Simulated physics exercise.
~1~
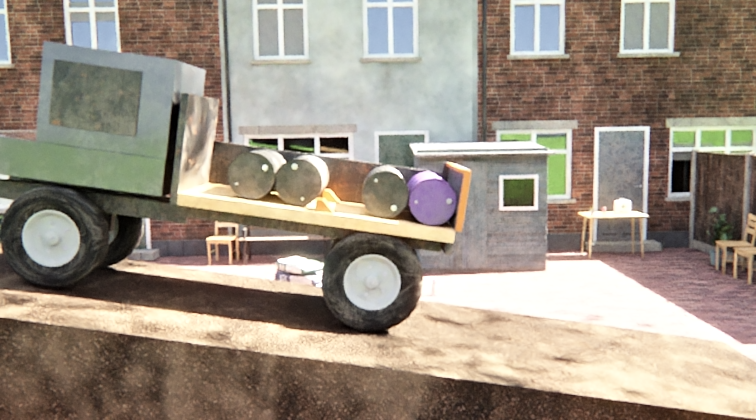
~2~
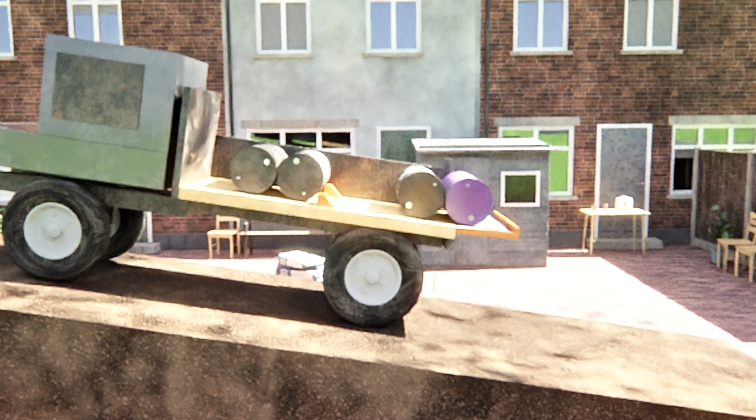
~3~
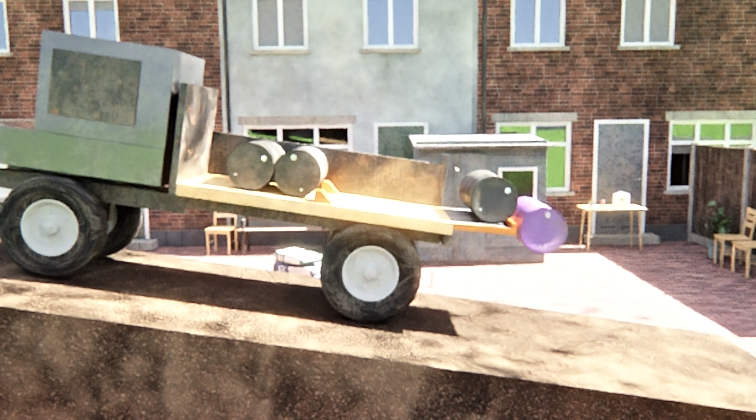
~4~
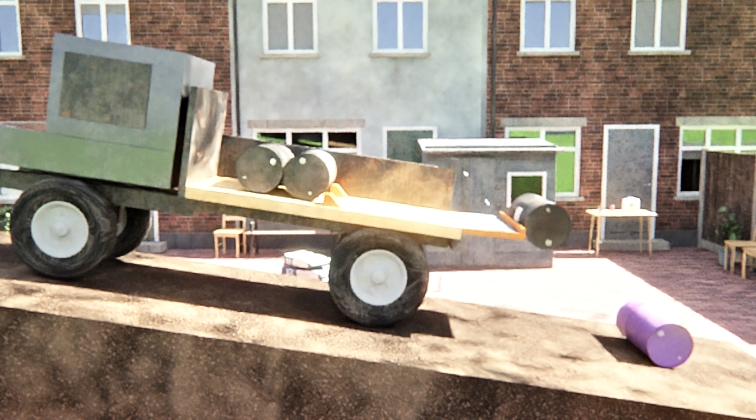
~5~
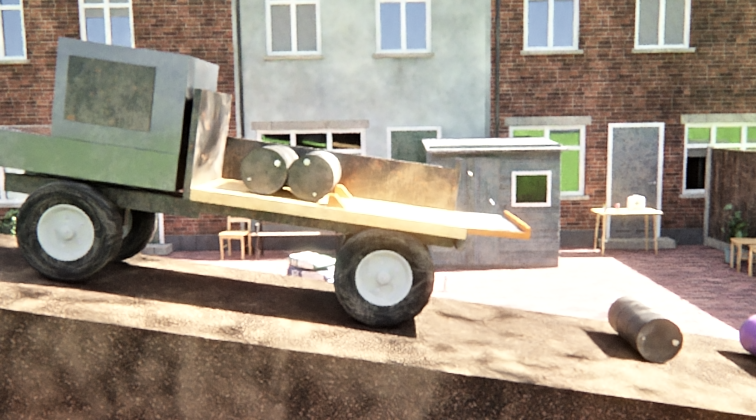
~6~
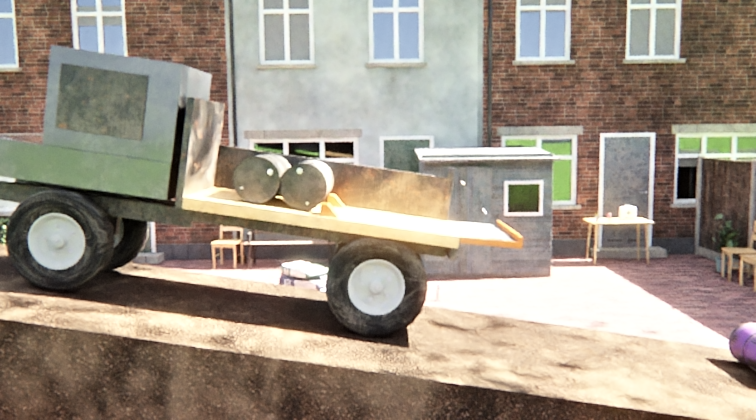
In this clip, a truck stands nose-up on a ramp with four drums on its bed as the tailgate drops open. The purple drum and a dark one roll right, off onto the ground, while the other two stay behind the chock.
